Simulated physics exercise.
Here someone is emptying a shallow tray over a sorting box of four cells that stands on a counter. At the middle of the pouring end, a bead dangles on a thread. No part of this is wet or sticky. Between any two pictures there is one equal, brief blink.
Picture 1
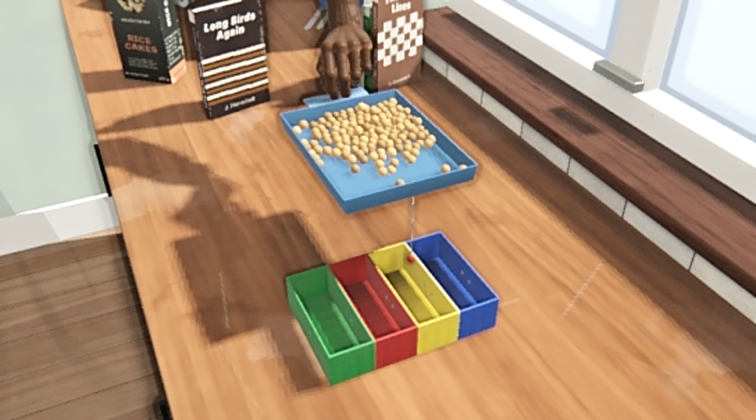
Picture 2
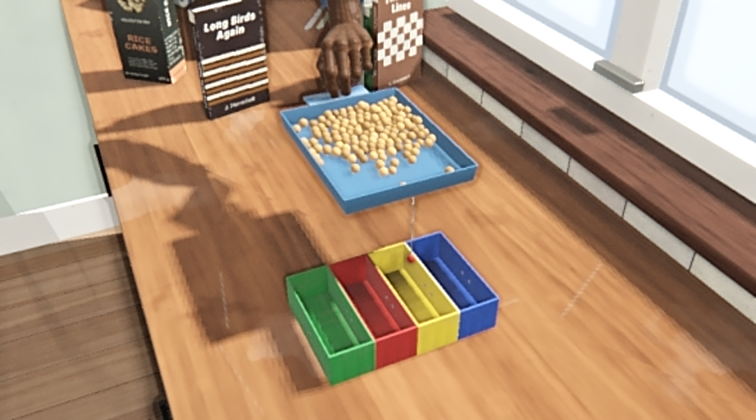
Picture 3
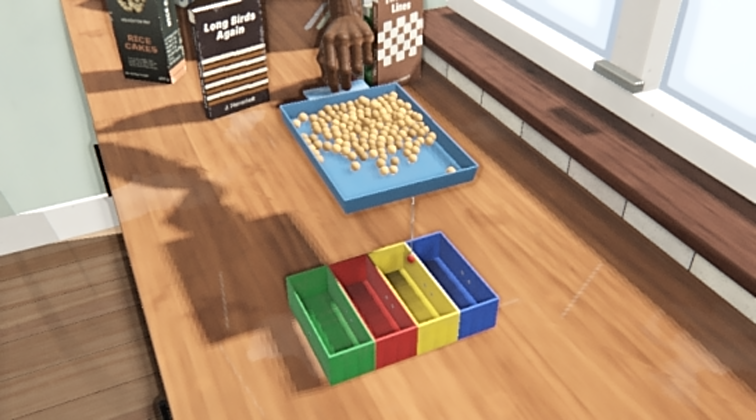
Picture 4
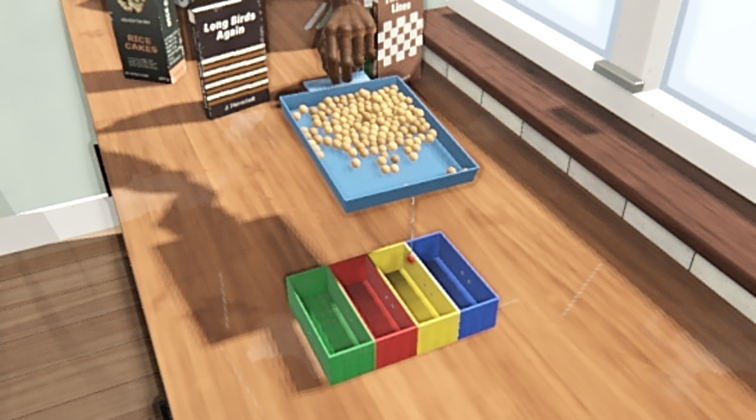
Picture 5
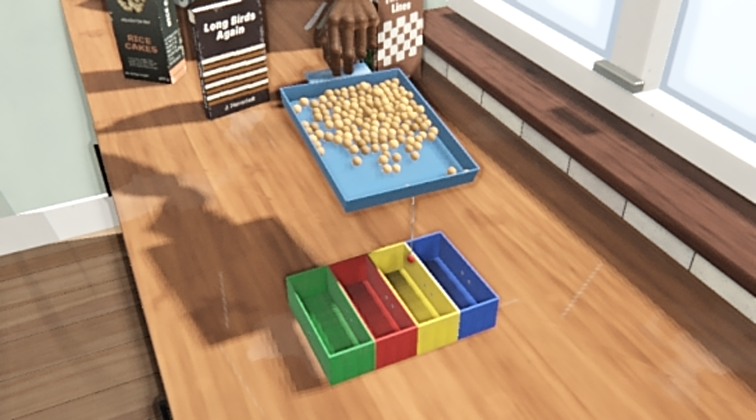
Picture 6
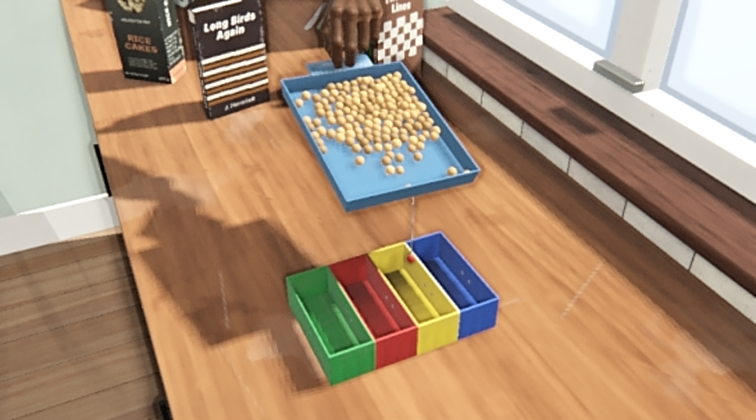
At first, a dark hand holds the far side of a shallow blue tray of round wooden beads, above a box with green, red, yellow and blue cells. Then the hand gradually raises that side, tilting the tray toward the box, while the beads shift slightly and remain bunched in its far half.
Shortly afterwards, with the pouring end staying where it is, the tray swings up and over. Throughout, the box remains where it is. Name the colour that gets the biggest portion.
Blue.
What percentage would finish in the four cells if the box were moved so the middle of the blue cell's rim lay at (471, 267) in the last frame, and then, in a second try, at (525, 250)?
Close to 80 per cent, followed by close to 90 per cent.
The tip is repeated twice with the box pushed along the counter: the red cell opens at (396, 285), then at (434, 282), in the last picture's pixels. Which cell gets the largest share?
The blue one, then yellow.
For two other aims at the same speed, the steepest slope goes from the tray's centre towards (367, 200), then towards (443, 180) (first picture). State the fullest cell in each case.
Try 1 - red. Try 2 - the blue cell.
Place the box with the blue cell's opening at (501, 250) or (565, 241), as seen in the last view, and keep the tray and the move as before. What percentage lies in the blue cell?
Respectively 0 percent and 0 percent.
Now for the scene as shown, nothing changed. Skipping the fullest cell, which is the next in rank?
Yellow.
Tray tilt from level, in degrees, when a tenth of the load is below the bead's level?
Around 85° of tilt.
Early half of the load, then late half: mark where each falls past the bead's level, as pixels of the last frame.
Close to (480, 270), then close to (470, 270).
Just after the last frame, tray tipped steeply; almost all on the tray; just a few in the blue cell; just a few falling or outside the box.
A moment on, tray tipped right over; roughly a third on the tray; roughly a quarter in the blue cell; about a tenth in the yellow cell; just a few in the red cell; roughly a third falling or outside the box.
Further on, tray tipped past a quarter turn; roughly a third in the blue cell; roughly a quarter in the yellow cell; just a few in the red cell; just a few in the green cell; roughly a third falling or outside the box.
When it is over, tray tipped past a quarter turn; roughly a third in the blue cell; roughly a quarter in the yellow cell; just a few in the red cell; just a few in the green cell; roughly a third outside the box.
